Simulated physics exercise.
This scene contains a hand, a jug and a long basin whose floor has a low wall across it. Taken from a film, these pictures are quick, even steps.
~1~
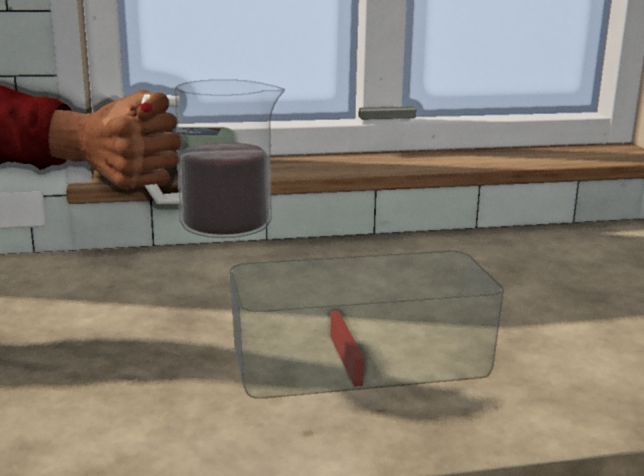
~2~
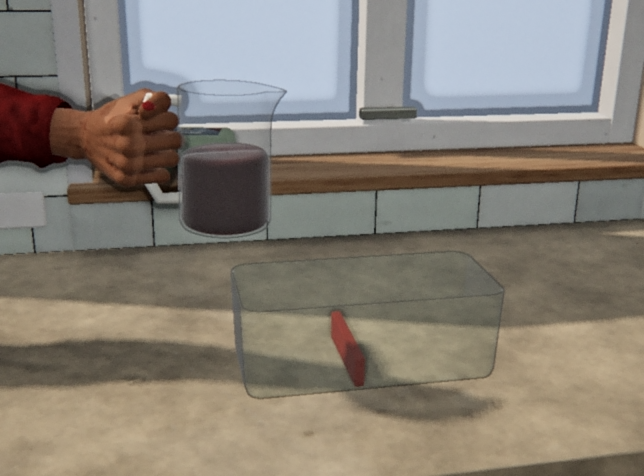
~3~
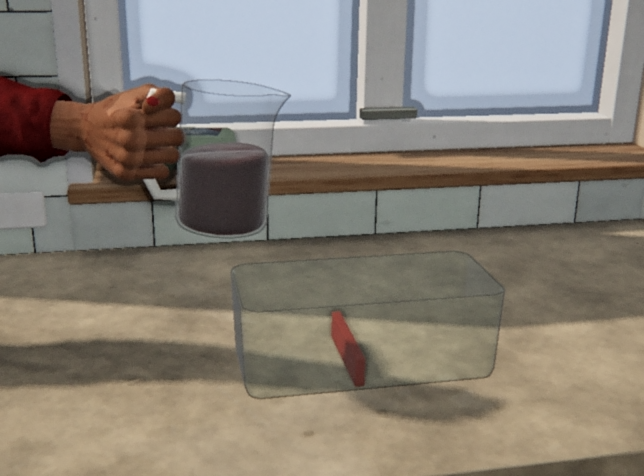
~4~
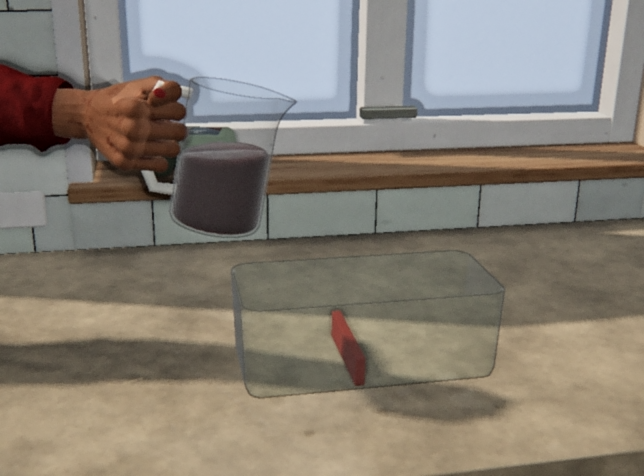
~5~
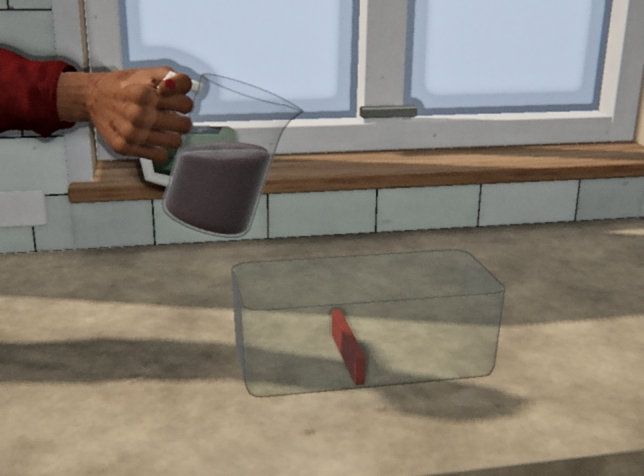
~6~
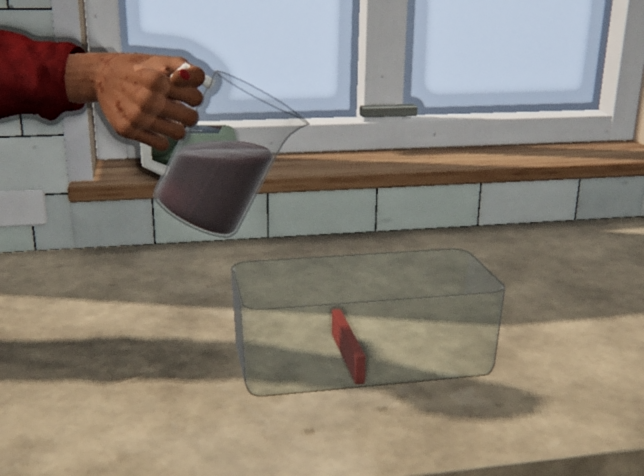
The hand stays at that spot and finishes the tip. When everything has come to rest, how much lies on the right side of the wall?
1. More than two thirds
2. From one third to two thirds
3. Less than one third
2.
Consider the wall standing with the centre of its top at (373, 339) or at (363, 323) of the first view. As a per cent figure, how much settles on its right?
Case 1: 10 %; case 2: 5 %.
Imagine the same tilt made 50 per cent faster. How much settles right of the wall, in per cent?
Roughly 25 %.
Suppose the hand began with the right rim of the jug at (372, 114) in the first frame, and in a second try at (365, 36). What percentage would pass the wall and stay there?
It comes out at around 85 percent and then around 80 percent.
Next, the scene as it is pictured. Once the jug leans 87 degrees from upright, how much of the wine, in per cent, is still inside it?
90 per cent, approximately.
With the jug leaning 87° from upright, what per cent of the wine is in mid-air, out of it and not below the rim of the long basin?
Estimated at 10 per cent or so.
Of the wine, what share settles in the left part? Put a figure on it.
Some 55 per cent.
A moment on, the jug is tipped on its side and 89 per cent is still to pour, 0 is left of the wall and 0 right of it.
Next, the jug is tipped right over and 22 per cent is still to pour, 25 is left of the wall and 36 right of it.
Then the jug is tipped right over and 0 per cent is still to pour, 53 is left of the wall and 43 right of it.
Later the jug is tipped right over and 0 per cent is still to pour, 54 is left of the wall and 44 right of it.
In the end 54 per cent lies left of the wall, 44 right of it and 2 outside.
